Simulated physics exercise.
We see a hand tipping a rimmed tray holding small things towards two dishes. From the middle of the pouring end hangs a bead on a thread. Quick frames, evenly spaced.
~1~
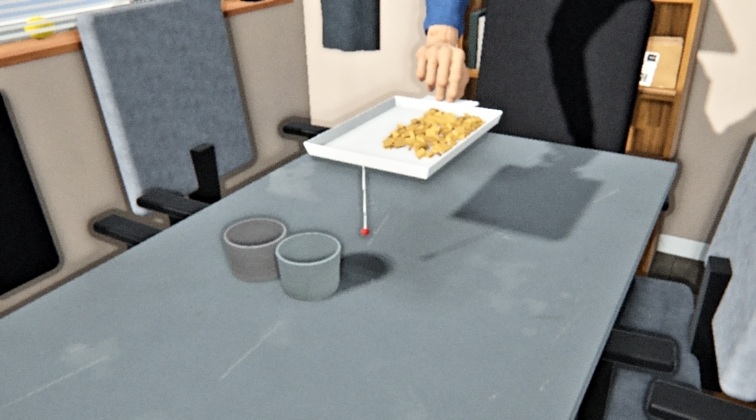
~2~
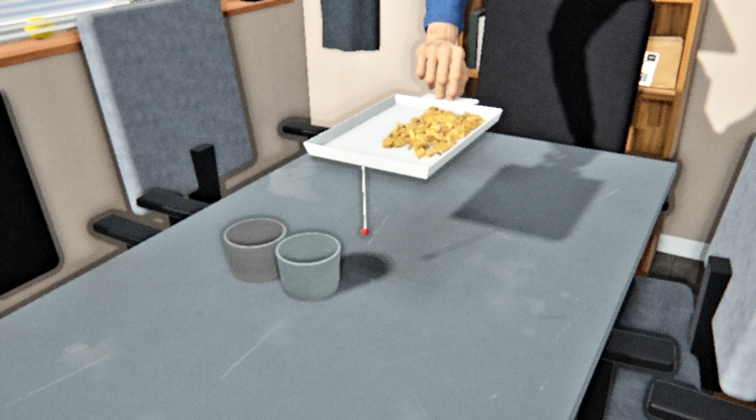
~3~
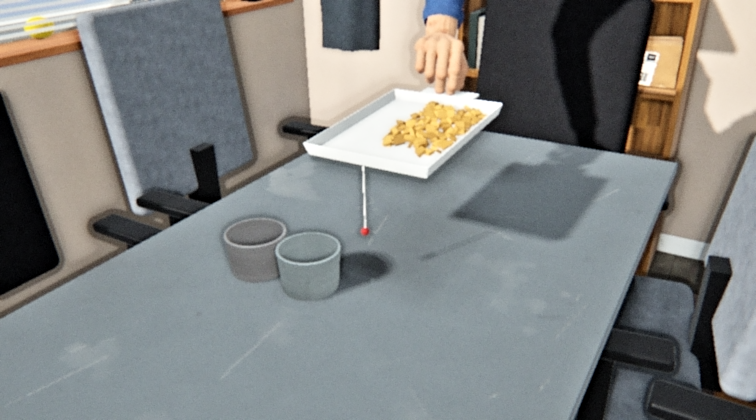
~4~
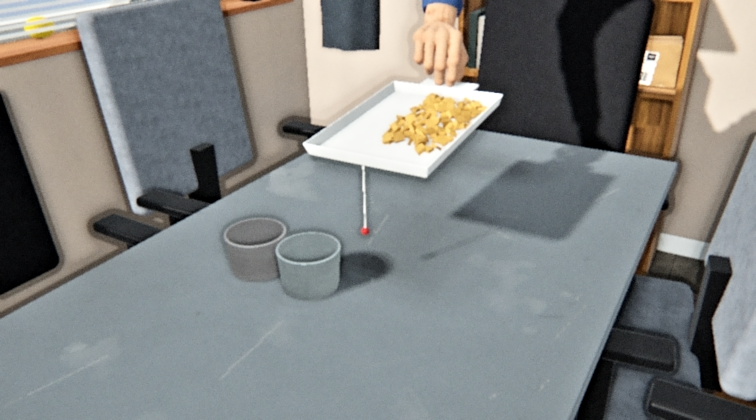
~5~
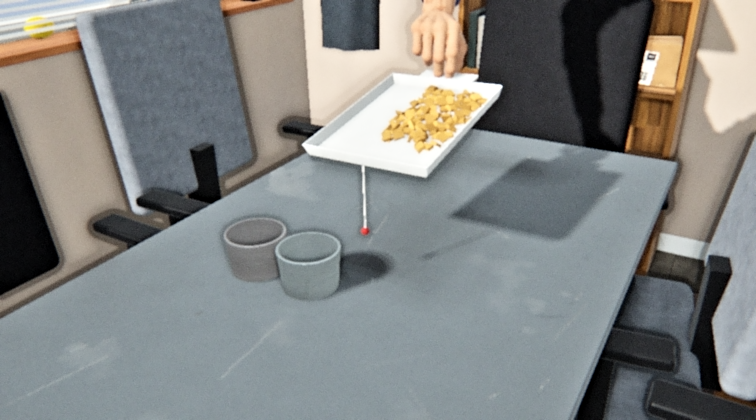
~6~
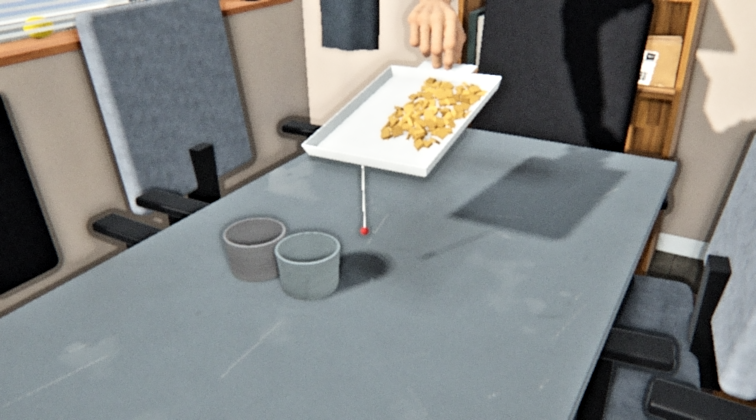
A hand slowly tilts a white tray of cereal squares above a gray table.
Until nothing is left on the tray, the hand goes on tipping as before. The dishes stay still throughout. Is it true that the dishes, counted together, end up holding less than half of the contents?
The catch is short of half the load.
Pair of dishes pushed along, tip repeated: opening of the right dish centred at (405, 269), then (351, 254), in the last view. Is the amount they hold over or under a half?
Taking the tries in order: A major share, followed by a major share.
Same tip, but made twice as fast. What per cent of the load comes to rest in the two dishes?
It would be around 40 per cent.
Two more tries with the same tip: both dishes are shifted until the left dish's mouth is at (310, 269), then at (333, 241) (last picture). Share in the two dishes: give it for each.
Roughly 20 % and 60 %.
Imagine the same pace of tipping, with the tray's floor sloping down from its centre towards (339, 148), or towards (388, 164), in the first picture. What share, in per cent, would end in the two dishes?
I'd say roughly 20 percent with the first slope, 0 percent with the other.
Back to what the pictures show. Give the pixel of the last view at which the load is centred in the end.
Resting centre, last picture - approx. (352, 296).
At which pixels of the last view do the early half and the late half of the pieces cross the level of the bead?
First half (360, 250); second half (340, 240).
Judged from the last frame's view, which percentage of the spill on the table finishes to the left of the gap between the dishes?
Share to the left: Near 0 per cent.
Soon after the last picture, tray tipped steeply; nearly all on the tray; a small part in the air.
A little later, tray tipped right over; about half on the tray; a small part in the right dish; about a third outside both; about a quarter in the air.
Later still, tray tipped past a quarter turn; about a third in the right dish; a stray few in the left dish; about two thirds outside both.
At rest, tray tipped past a quarter turn; about a third in the right dish; a stray few in the left dish; about two thirds outside both.
